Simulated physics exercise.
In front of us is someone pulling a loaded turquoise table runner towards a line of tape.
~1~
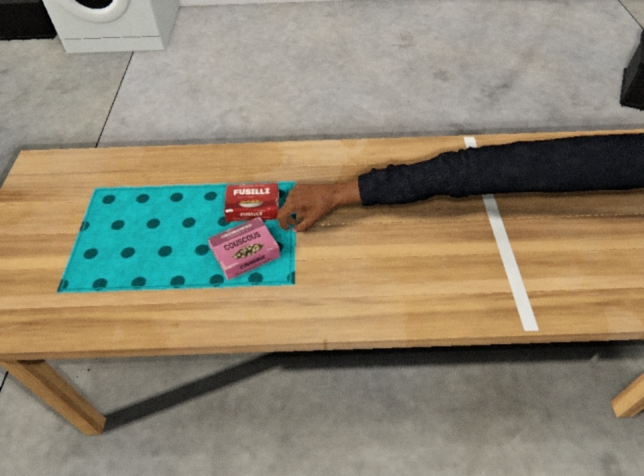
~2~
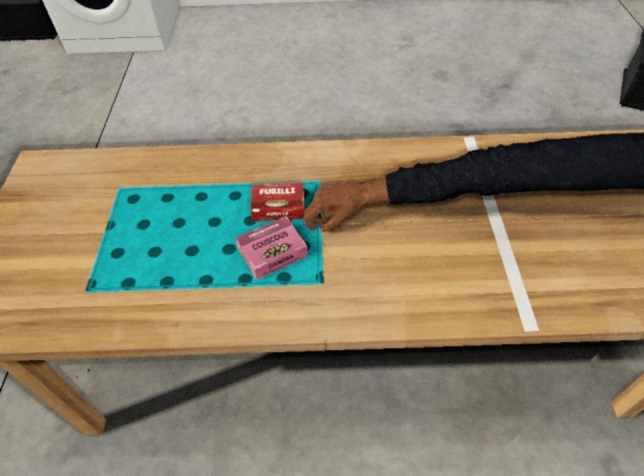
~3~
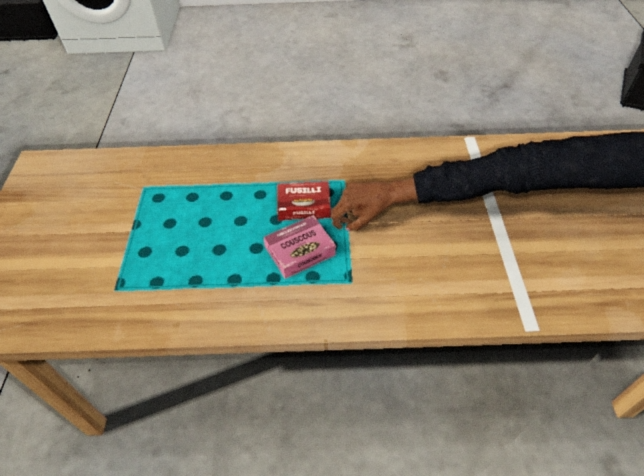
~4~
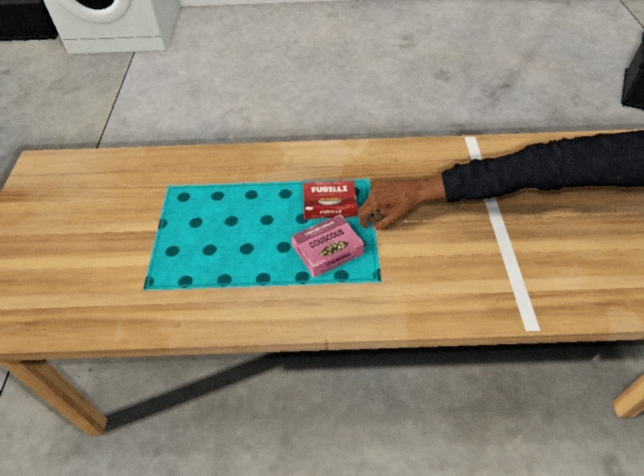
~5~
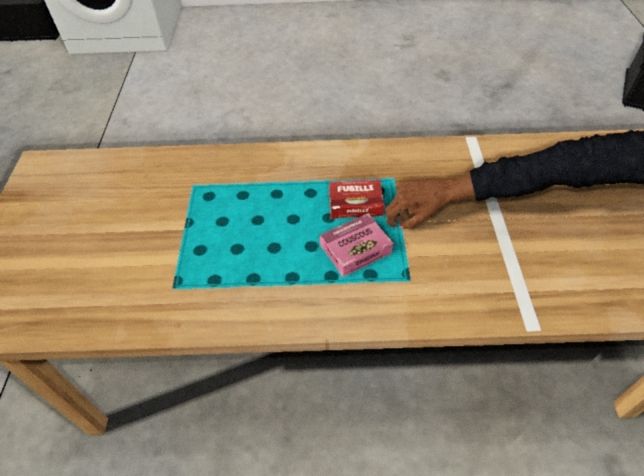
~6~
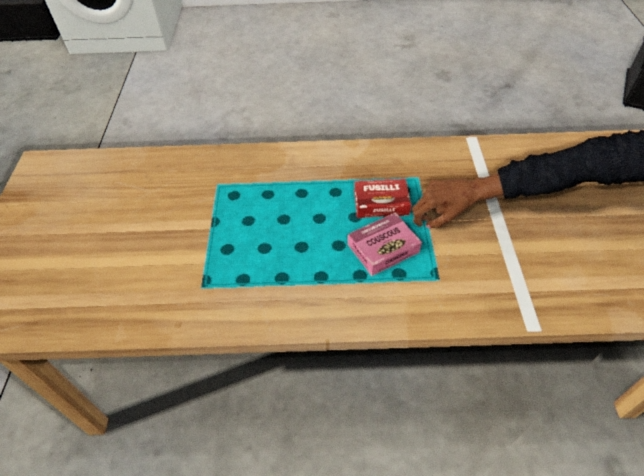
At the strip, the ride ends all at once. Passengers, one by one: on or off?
Pink packet - off. Red packet - off.
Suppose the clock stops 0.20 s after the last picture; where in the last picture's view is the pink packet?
I'd say close to (488, 240).
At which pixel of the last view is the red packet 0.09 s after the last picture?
It should be at about (428, 196).
Then, 0.09 s on from there, hem short of the tape; pink packet on the cloth near (434, 242); red packet on the cloth near (428, 196).
Then, 0.20 s on from there, hem at the tape; pink packet on the cloth near (488, 240); red packet on the cloth near (478, 195).
In the end, hem at the tape; pink packet ahead of the hem near (540, 239); red packet ahead of the hem near (529, 194). The pink packet slides clear of the cloth and the red packet leaves the cloth.
